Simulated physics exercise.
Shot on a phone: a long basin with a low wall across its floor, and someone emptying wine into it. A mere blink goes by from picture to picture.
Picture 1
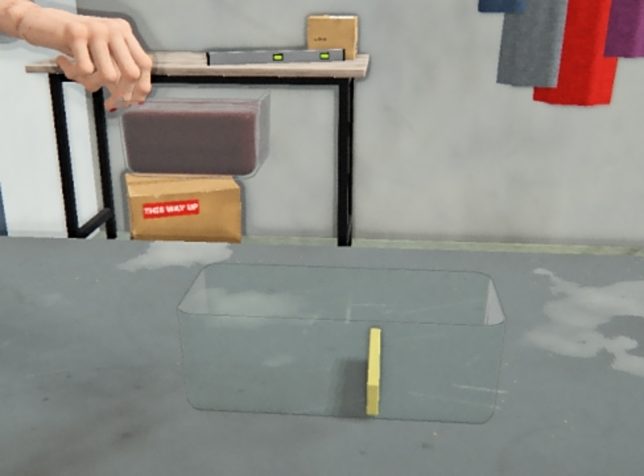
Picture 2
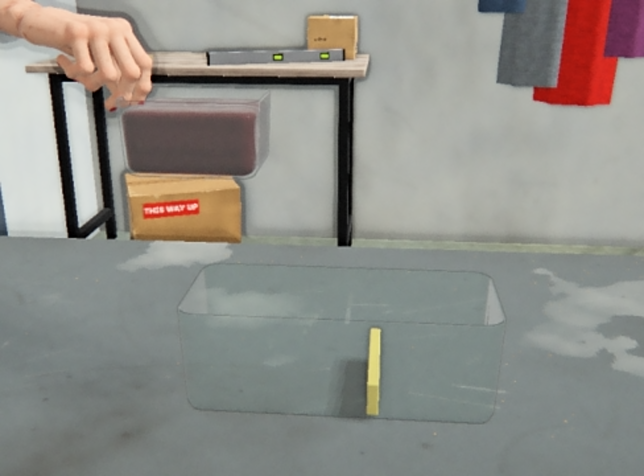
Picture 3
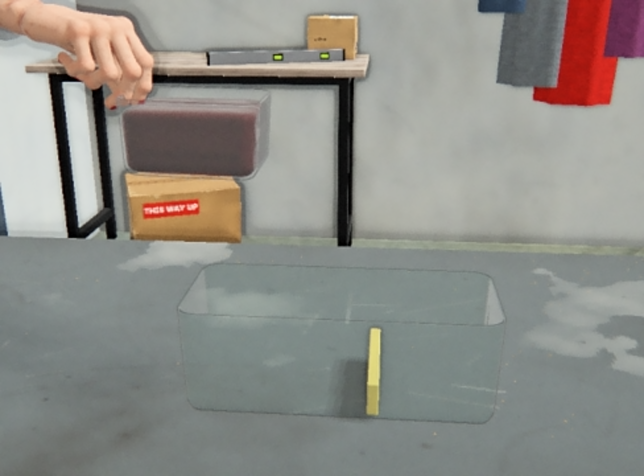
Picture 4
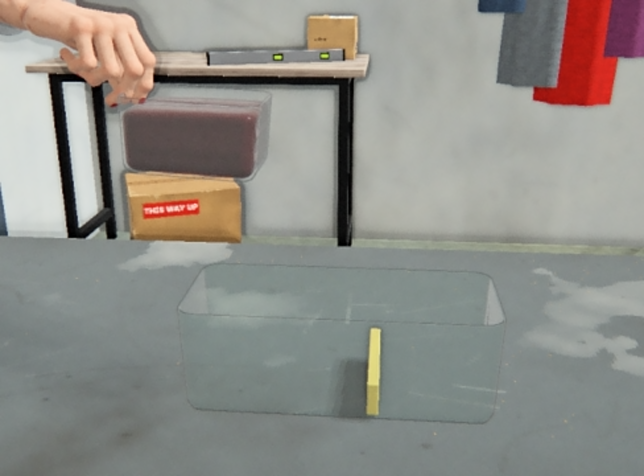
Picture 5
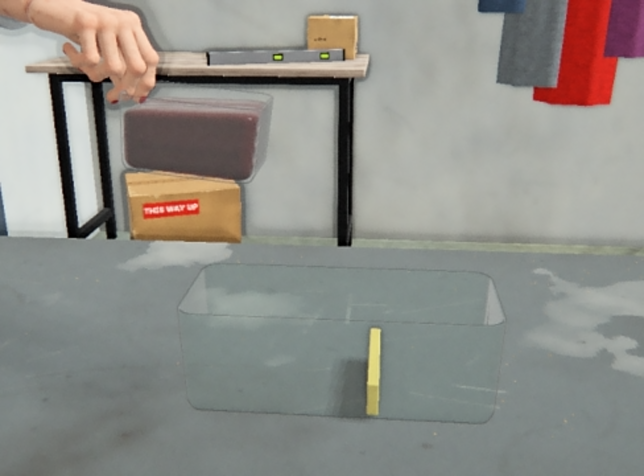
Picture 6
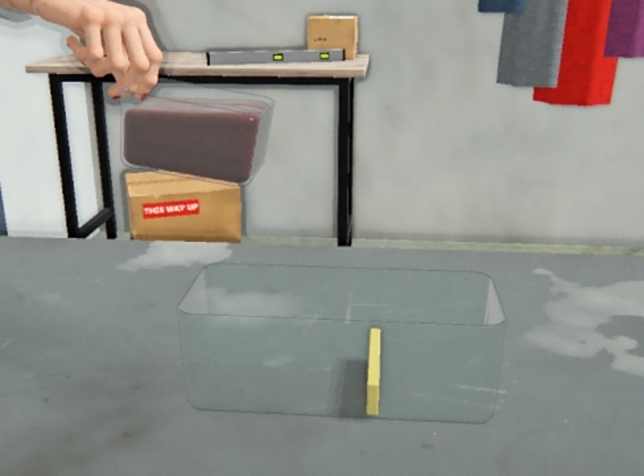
A hand above a clear container of dark red liquid slowly tilts it to the right.
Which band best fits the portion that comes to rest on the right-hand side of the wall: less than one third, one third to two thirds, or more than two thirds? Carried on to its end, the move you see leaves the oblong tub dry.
My call is that the right side misses a third.
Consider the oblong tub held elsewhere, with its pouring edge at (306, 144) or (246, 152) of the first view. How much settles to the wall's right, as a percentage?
In order: Close to 55 and 10 percent.
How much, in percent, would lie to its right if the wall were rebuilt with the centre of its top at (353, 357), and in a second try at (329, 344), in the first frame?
First try around 50 percent; second try around 65 percent.
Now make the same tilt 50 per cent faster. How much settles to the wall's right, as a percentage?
Roughly 15 in a hundred.
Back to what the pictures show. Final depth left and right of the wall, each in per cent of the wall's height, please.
It settles around 60 on the left side and around 30 on the right side.
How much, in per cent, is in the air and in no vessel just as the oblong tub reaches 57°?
It comes to 30 per cent or so.
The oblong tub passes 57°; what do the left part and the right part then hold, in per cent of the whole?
10 % left, 0 % right.
A moment on, the oblong tub is tipped part way and 59 per cent is still to pour, 11 is left of the wall and 0 right of it.
Next, the oblong tub is tipped on its side and 14 per cent is still to pour, 62 is left of the wall and 12 right of it.
Then the oblong tub is tipped on its side and 2 per cent is still to pour, 79 is left of the wall and 14 right of it.
Later the oblong tub is tipped on its side and 0 per cent is still to pour, 77 is left of the wall and 20 right of it.
In the end 77 per cent lies left of the wall, 20 right of it and 3 outside.
